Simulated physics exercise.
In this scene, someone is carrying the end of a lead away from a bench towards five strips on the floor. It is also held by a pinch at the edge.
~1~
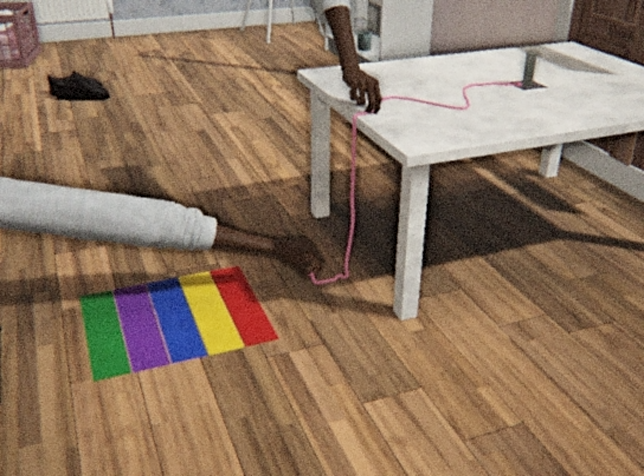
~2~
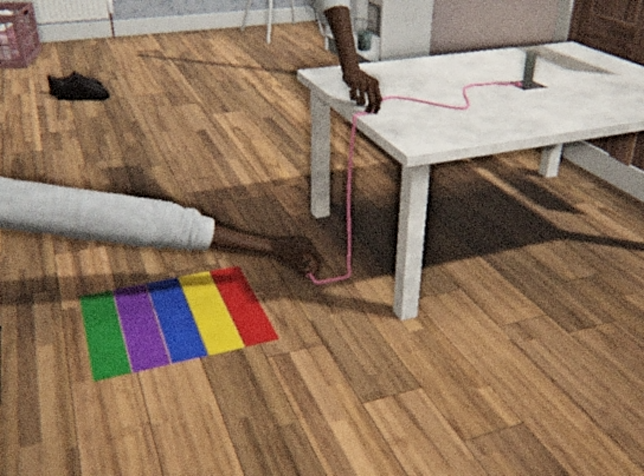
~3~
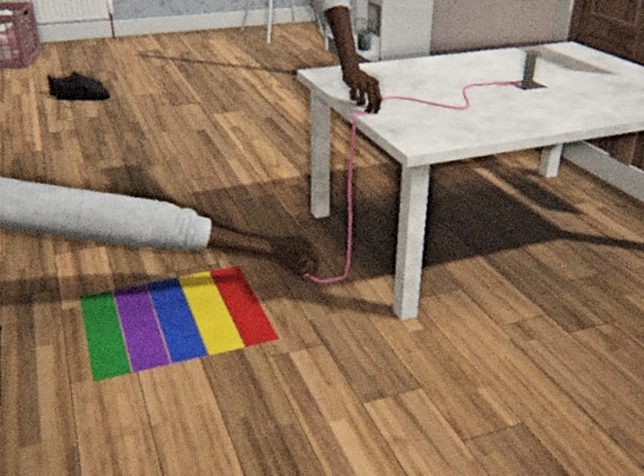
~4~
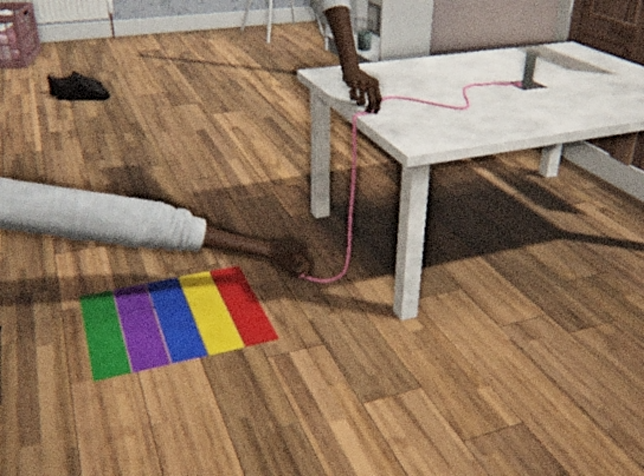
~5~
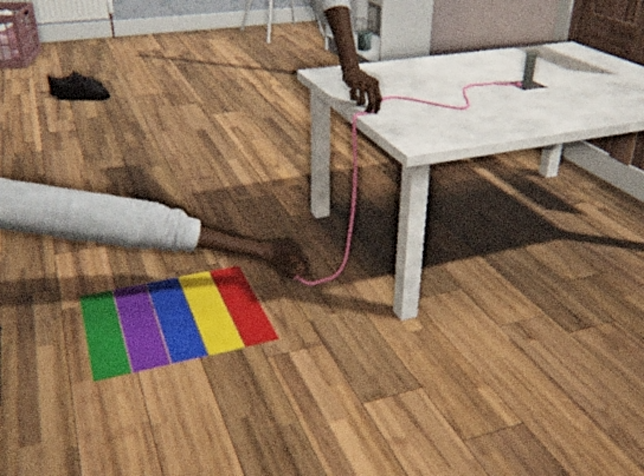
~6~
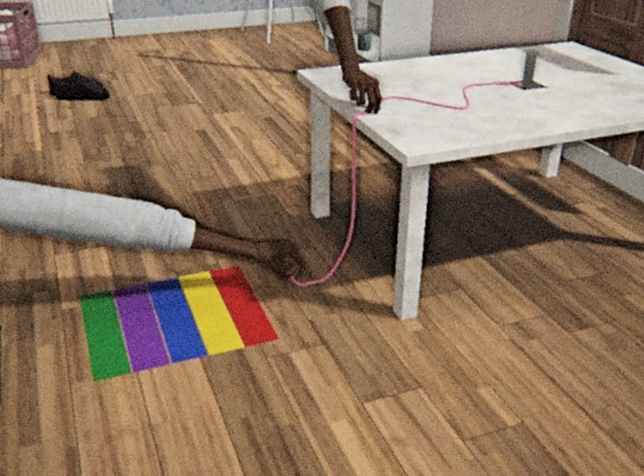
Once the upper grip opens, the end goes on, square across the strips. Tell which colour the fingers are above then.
They are above green.
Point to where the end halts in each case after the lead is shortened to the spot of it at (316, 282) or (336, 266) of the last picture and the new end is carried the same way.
It ends up at (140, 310) the first time and at (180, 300) the second.
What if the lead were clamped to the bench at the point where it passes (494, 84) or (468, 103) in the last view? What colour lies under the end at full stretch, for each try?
Colour per try: Green / purple.
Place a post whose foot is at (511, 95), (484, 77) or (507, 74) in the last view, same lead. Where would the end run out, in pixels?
The three places are (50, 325), (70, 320) and (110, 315), in that order.
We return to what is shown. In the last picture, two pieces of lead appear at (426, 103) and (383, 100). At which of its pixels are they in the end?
They finish close to (378, 109) and close to (337, 129).
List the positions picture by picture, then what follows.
In the first frame, end (312, 273); red (255, 328); yellow (220, 335); blue (184, 343); purple (147, 352); green (109, 360).
In the second frame, end (310, 274); lead through (486, 84) (468, 102) (406, 99) (363, 114) (349, 185) (349, 256).
In the third frame, end (307, 274).
In the fourth frame, end (302, 275); lead through (486, 84) (468, 102) (406, 99) (363, 114) (353, 185) (348, 256).
In the fifth frame, end (297, 276).
In the sixth frame, end (293, 277); lead through (486, 84) (468, 102) (406, 99) (363, 114) (354, 185) (341, 257).
Soon after, end near (152, 306); over purple.
After that, end near (117, 313); over green.
At the stop, end near (97, 317); over green. Over green.
